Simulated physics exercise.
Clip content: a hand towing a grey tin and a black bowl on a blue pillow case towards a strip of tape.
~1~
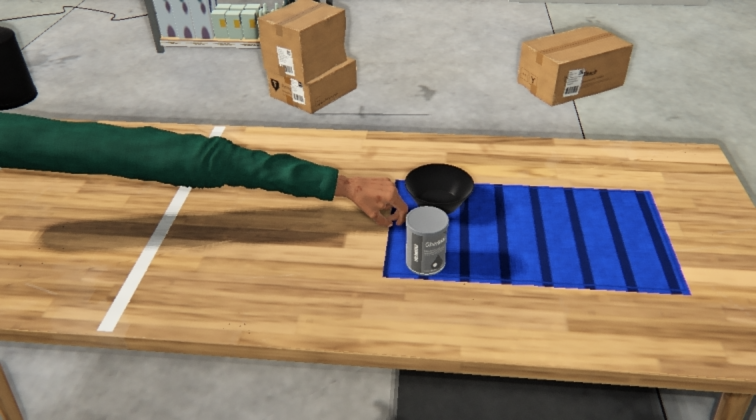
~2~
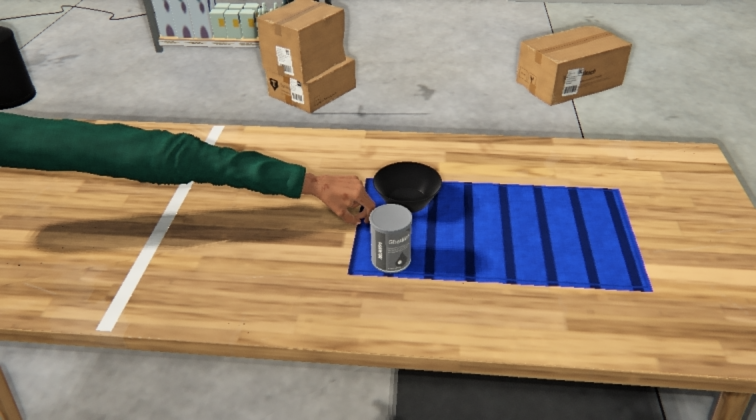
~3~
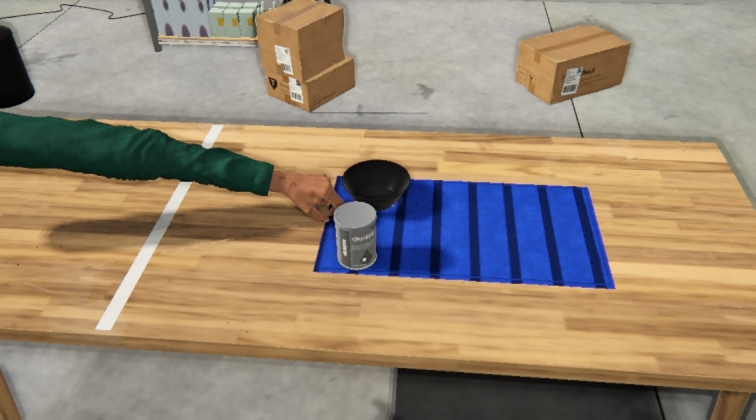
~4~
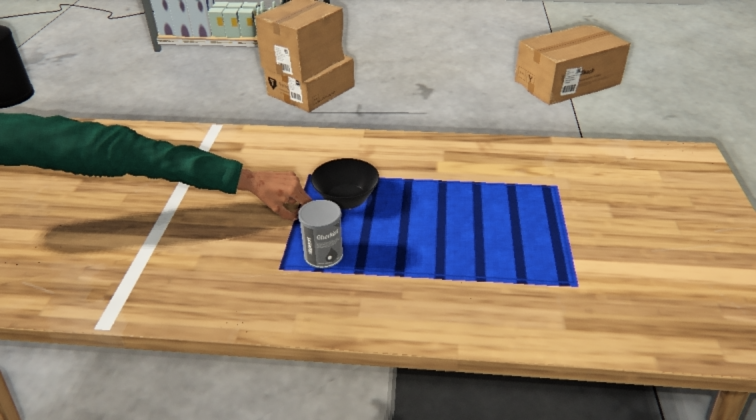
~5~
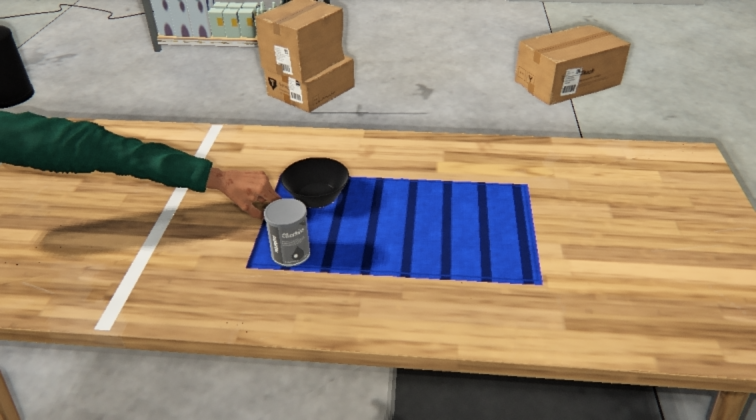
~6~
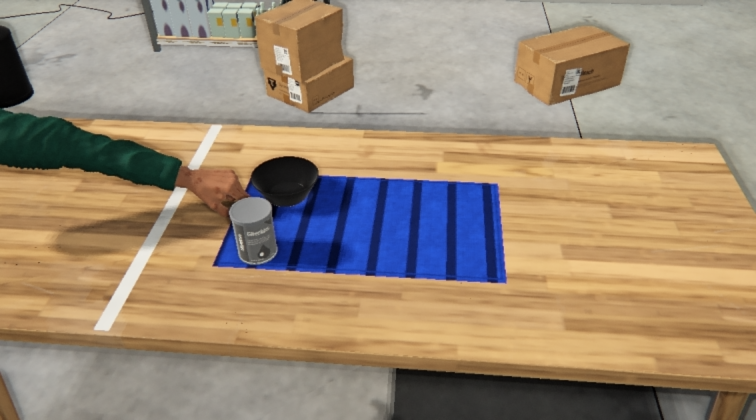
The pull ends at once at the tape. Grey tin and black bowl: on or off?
Grey tin - off; black bowl - off.
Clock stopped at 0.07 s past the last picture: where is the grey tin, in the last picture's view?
(208, 229).
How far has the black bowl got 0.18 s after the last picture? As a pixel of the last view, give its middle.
(186, 181), or close to it.
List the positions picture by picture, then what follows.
The first picture shows pillow case end (383, 277); grey tin (427, 219); black bowl (439, 183); tape (116, 310).
The second picture shows pillow case end (348, 275), far hem (653, 292); black bowl (407, 181).
The third picture shows pillow case end (313, 272); grey tin (355, 214).
The fourth picture shows pillow case end (279, 270), far hem (578, 287); black bowl (345, 177).
The fifth picture shows pillow case end (246, 268); grey tin (285, 211).
The sixth picture shows pillow case end (212, 267), far hem (506, 284); grey tin (251, 210); black bowl (285, 175); tape (113, 309).
Then, 0.07 s later than the last view, hem short of the tape; grey tin on the cloth near (208, 229); black bowl on the cloth near (245, 183).
Then, 0.18 s later than the last view, hem at the tape; grey tin ahead of the hem near (142, 225); black bowl on the cloth near (186, 181).
Finally, hem at the tape; grey tin ahead of the hem near (79, 223); black bowl ahead of the hem near (124, 179). The grey tin leaves the cloth and the black bowl shoots off the front.
